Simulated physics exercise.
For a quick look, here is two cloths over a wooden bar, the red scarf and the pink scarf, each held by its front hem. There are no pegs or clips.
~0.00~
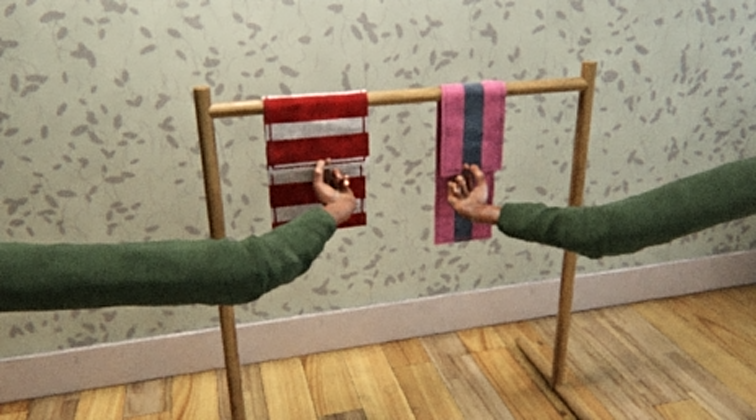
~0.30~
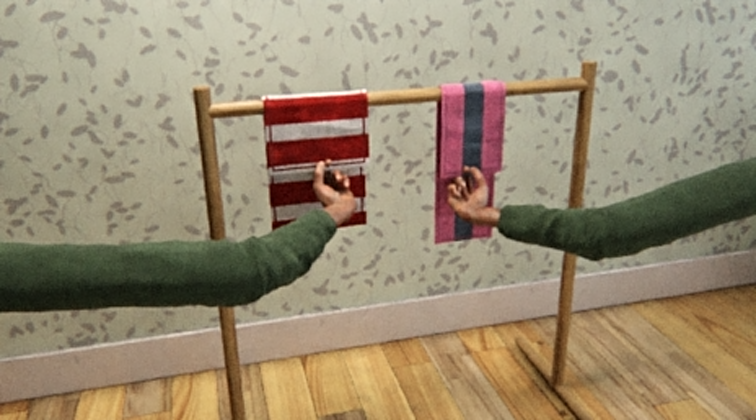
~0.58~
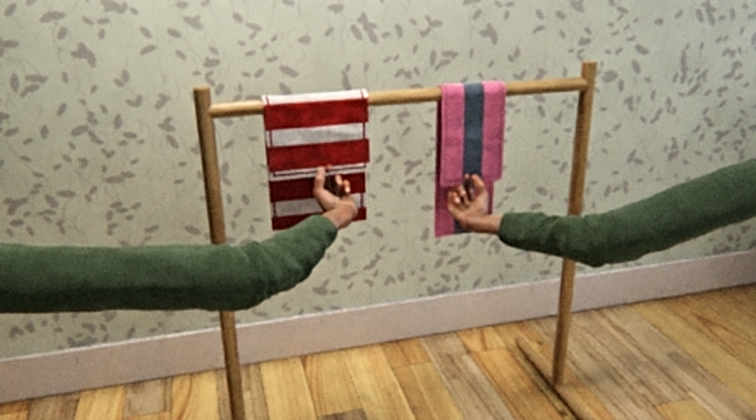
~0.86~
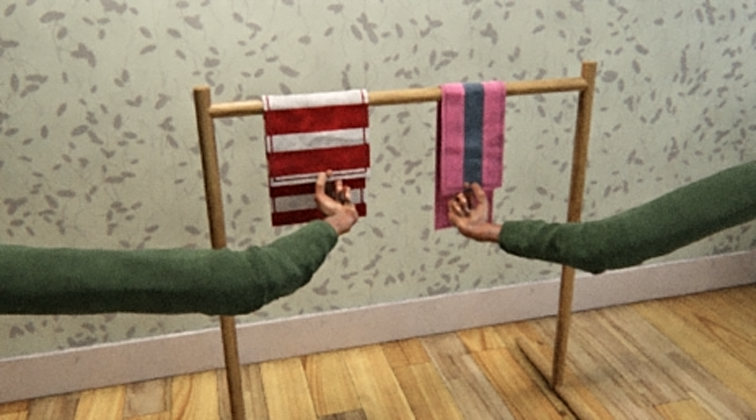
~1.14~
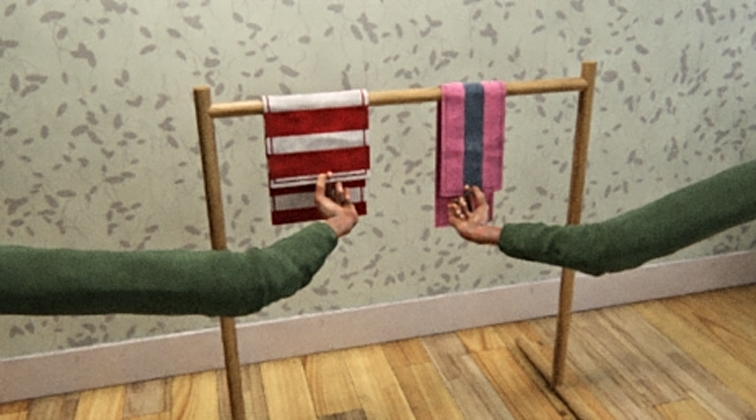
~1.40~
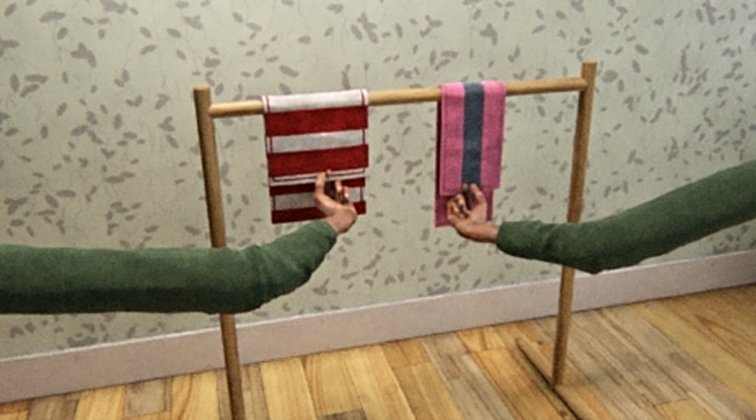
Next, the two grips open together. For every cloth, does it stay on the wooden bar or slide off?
In the end red scarf: Stays; pink scarf: Stays.
After 2.10 s, red scarf as it was left; pink scarf as it was left.
In the end, red scarf as it was left; pink scarf as it was left. The red scarf keeps its place and the pink scarf stays on.
